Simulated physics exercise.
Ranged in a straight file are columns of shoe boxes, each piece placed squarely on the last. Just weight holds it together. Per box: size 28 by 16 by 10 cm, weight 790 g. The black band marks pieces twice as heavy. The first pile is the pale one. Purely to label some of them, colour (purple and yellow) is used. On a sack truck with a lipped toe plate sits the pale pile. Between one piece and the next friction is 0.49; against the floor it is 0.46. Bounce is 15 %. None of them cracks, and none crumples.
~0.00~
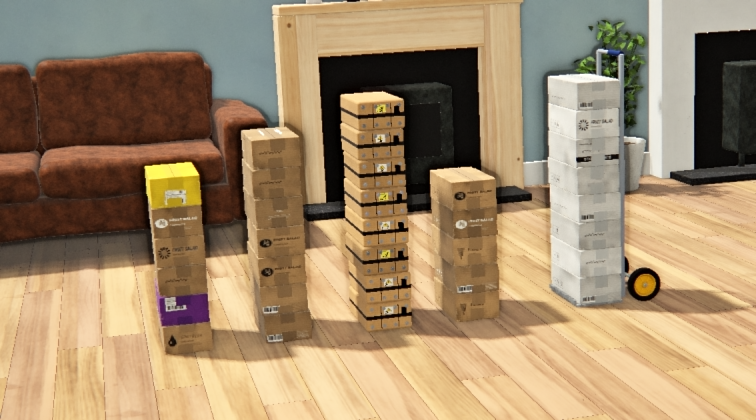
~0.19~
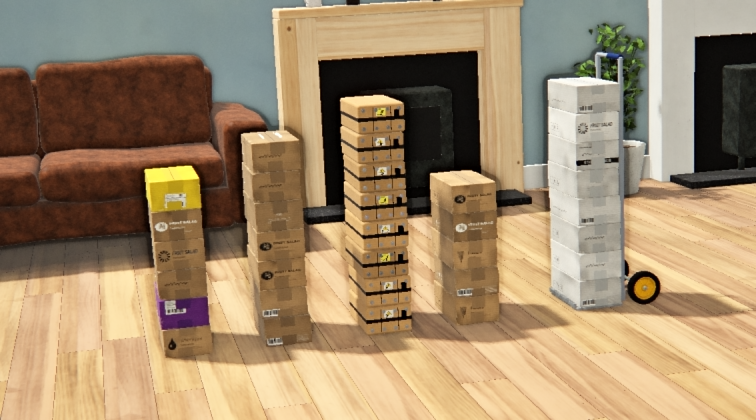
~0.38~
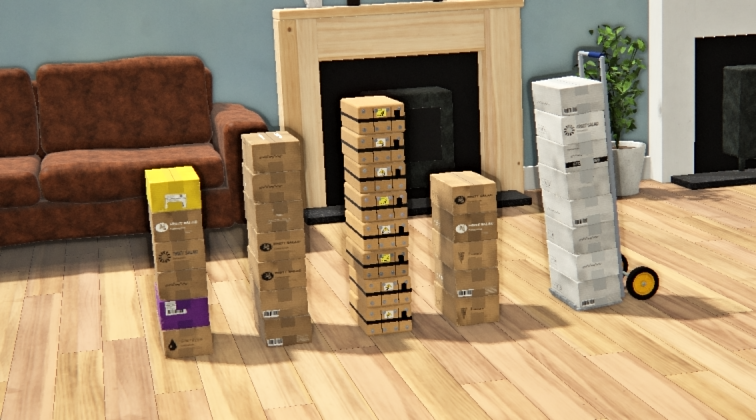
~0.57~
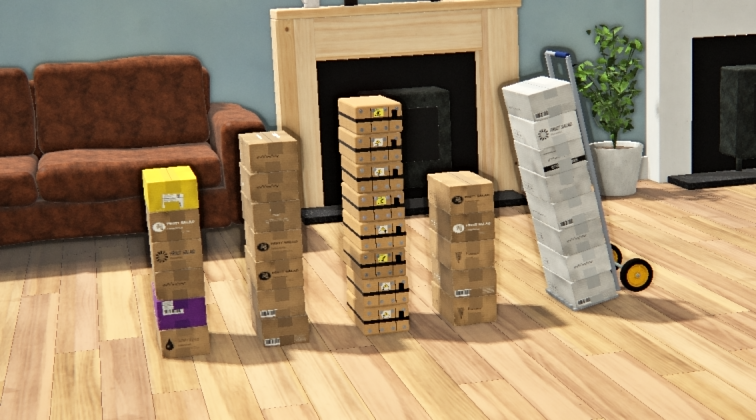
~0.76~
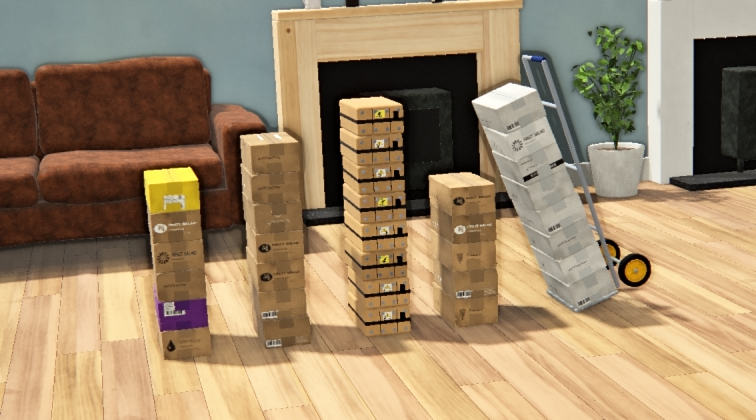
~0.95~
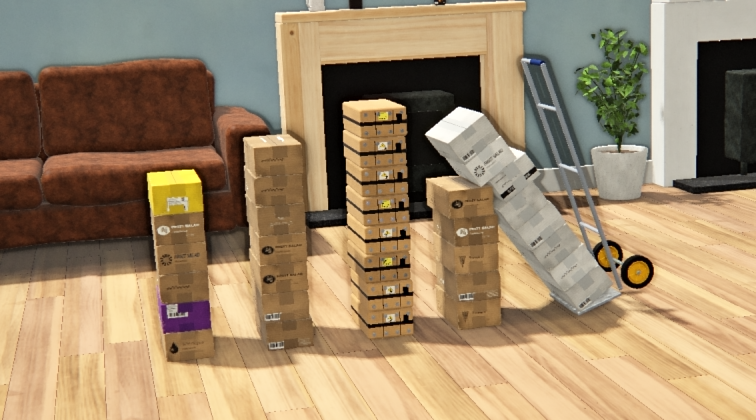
In a living room with a brown sofa and a fireplace, five columns of boxes stand in a row, the pale one at right on a sack truck. The truck tilts forward, and the pale column leans left with it, gradually, then more steeply, its upper boxes bending over the neighbouring brown stack.
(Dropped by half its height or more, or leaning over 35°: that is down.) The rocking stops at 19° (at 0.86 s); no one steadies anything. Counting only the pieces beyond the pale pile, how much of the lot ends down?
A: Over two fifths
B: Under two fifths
B.
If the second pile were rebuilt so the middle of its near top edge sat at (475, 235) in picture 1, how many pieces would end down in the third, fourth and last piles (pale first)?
Result: Third pile 0, fourth pile 0, last pile 0.
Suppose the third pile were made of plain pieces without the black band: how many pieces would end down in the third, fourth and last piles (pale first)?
In that case the third pile has 8 down, the fourth 7, the last 6.
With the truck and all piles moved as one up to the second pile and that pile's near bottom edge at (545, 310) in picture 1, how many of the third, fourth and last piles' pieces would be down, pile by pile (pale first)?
Pile by pile, third 0, fourth 0, last 0.
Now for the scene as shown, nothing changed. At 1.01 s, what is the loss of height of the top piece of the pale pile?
10 cm lower.
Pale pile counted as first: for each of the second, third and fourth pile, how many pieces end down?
Pieces per pile: Second: 0; third: 0; fourth: 0.
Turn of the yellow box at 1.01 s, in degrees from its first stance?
Some 0°.
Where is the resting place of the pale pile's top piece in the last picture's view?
The top pale piece ends up roughly at (418, 165).
By 1.01 s, 6 of the pale pile down; none of the 26 other boxes down, 3 disturbed.
By 1.12 s, 8 of the pale pile down; none of the 26 other boxes down, 6 disturbed.
By 1.28 s, 8 of the pale pile down; none of the 26 other boxes down, 9 disturbed.
When it is over (1.9 s), 8 of the pale pile down; none of the 26 other boxes down, 8 disturbed; yellow box unmoved; purple box unmoved. That is 0 per cent. In pixels of the last frame, middles, yellow box near (175, 192), purple box near (183, 307).
